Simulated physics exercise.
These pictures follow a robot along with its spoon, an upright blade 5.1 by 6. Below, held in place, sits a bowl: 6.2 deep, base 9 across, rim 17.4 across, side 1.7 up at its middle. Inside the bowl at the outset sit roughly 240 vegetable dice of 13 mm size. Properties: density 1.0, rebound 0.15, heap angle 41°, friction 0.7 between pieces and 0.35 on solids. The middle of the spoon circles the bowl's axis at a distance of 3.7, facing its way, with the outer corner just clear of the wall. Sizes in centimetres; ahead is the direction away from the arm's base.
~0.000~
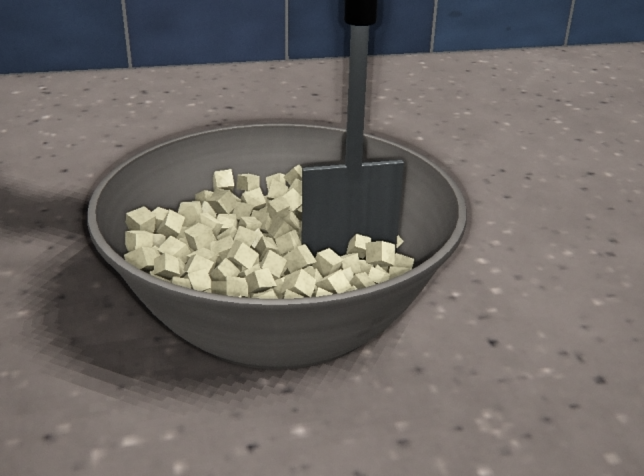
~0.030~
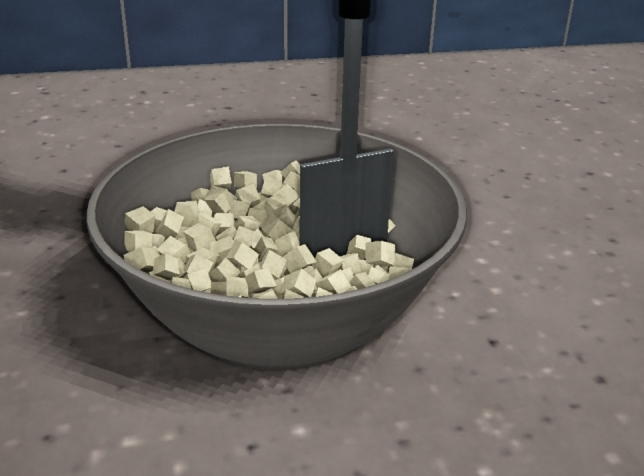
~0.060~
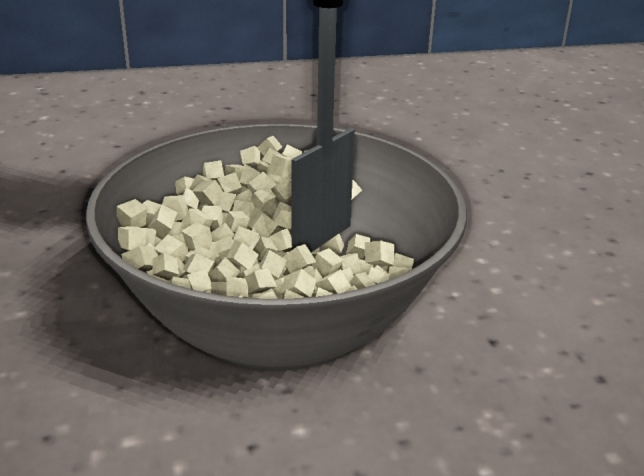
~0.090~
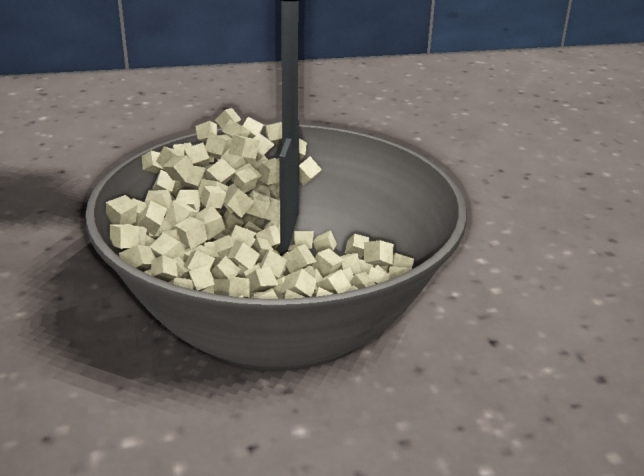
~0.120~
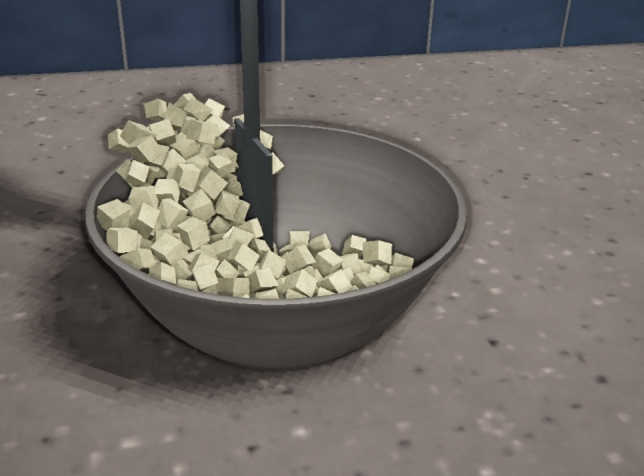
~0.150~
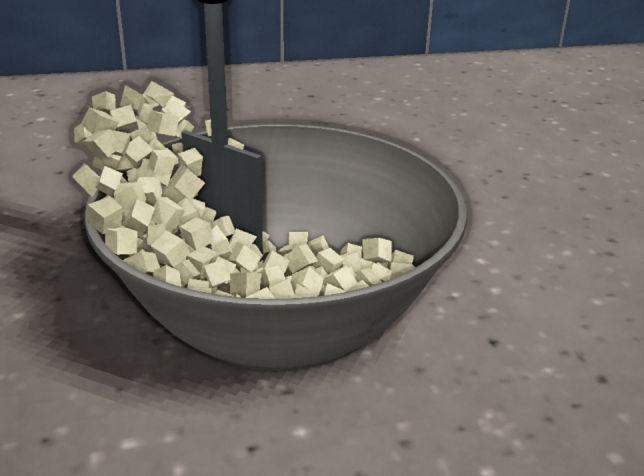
On a speckled countertop, a dark flat blade sweeping leftward through a grey bowl, turning and heaping pale cubes above the left rim.
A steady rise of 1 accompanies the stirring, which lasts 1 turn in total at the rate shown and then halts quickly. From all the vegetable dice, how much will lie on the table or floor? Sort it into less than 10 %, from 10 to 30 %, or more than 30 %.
It goes in more than 30 %.
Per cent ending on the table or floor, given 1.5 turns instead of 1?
It would be around 50 per cent.
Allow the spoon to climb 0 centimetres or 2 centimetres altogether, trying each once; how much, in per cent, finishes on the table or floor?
Some 50 and some 40 per cent.
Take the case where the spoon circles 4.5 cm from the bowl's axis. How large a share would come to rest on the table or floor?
Around 35 in a hundred.
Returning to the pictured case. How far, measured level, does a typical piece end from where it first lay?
Near 11 cm.
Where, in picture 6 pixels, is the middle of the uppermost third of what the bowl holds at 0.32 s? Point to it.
Around (406, 225).
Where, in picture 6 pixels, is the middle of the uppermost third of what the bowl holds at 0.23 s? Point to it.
Roughly at (241, 274).
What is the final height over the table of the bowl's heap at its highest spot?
6.0 cm, give or take.
After 0.23 s, 214° round, highest piece 12 above the table; 192 in the bowl, 1 on the table or floor, 42 in flight or on the tool.
After 0.32 s, 298° round, highest piece 10 above the table; 157 in the bowl, 29 on the table or floor, 49 in flight or on the tool.
After 0.56 s, 0° round, highest piece 5 above the table; 130 in the bowl, 105 on the table or floor.
After 1.26 s, 0° round, highest piece 5 above the table; 130 in the bowl, 105 on the table or floor.
At rest, 130 in the bowl, 105 on the table or floor. That is 45 % on the table or floor.
